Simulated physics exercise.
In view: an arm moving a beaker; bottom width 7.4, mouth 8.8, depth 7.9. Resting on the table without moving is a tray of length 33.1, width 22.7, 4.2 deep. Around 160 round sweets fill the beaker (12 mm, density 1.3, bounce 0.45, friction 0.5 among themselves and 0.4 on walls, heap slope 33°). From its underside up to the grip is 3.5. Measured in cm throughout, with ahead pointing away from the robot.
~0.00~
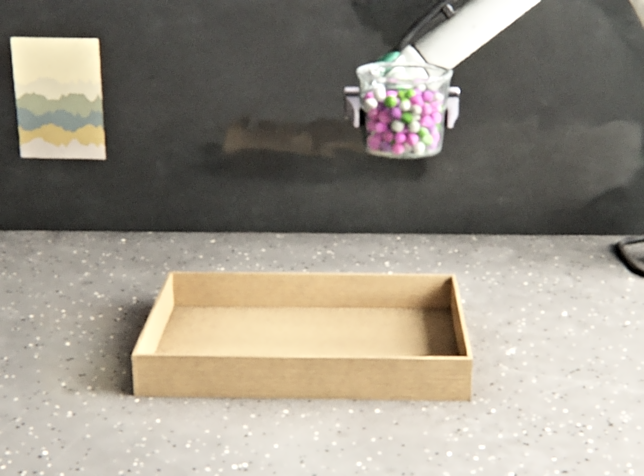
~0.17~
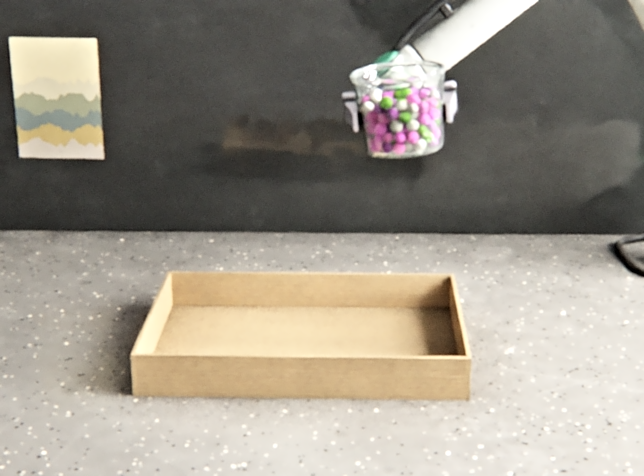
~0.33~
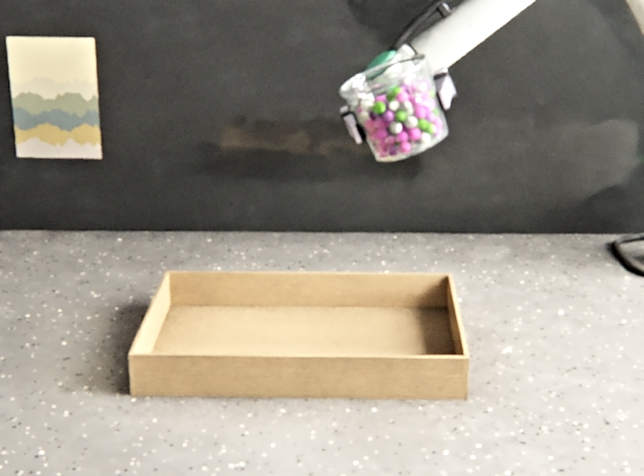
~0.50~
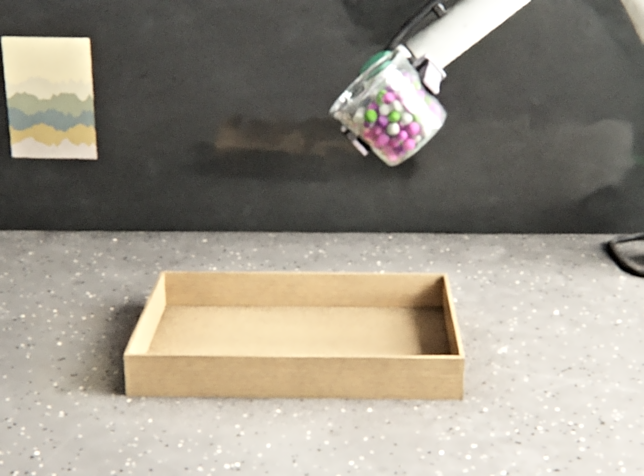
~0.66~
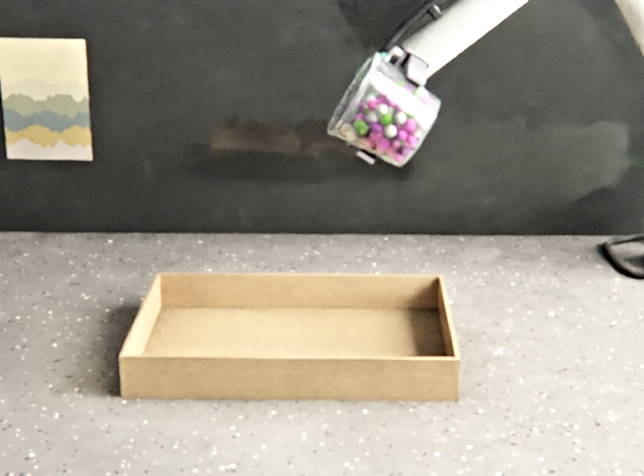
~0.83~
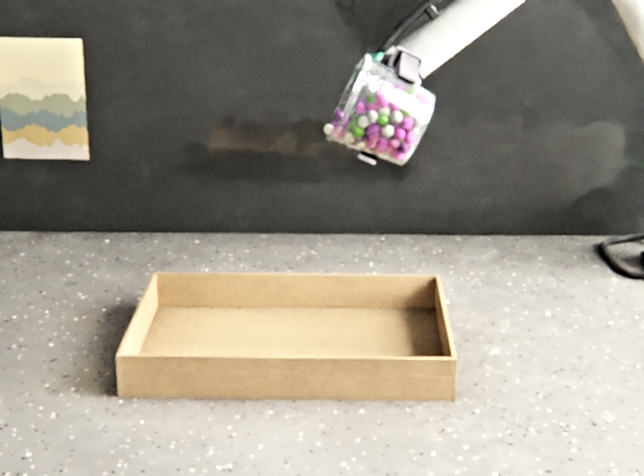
A clear beaker of pink, green and white round sweets, held upright by a robot arm above a wooden tray, begins to tilt gradually toward the left. It leans further and further until it is steeply angled, the sweets shifting toward its open rim, while the tray below stays empty.
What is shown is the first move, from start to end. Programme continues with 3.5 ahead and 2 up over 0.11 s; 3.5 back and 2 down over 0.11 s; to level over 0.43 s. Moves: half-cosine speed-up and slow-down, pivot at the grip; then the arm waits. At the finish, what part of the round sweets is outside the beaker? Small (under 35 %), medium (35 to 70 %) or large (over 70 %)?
Medium.
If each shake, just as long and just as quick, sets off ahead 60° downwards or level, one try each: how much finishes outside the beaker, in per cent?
Estimates, in order: 5 % then 30 %.
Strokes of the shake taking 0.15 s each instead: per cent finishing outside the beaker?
In that case around 20 per cent.
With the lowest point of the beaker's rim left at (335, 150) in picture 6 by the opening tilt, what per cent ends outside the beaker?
Estimate: About 80 per cent.
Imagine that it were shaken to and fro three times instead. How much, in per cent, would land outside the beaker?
Near 75 per cent.
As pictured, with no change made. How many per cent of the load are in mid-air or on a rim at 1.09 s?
40 %.
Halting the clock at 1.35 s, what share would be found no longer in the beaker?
Close to 45 per cent of the load is out.
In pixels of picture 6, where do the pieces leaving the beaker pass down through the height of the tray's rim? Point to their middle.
They come through centred close to (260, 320).
After 1.09 s, tilted 64° forward, highest piece 28 above the table; 97 in the beaker, 65 in flight or on a rim.
After 1.35 s, tilted 14° forward, highest piece 30 above the table; 90 in the beaker, 72 in the tray.
After 1.68 s, level, highest piece 30 above the table; 90 in the beaker, 71 in the tray, 1 on the table or floor.
After 2.73 s, level, highest piece 30 above the table; 90 in the beaker, 71 in the tray, 1 on the table or floor.
In the end, 90 in the beaker, 71 in the tray, 1 on the table or floor. That is 44 % outside the beaker.
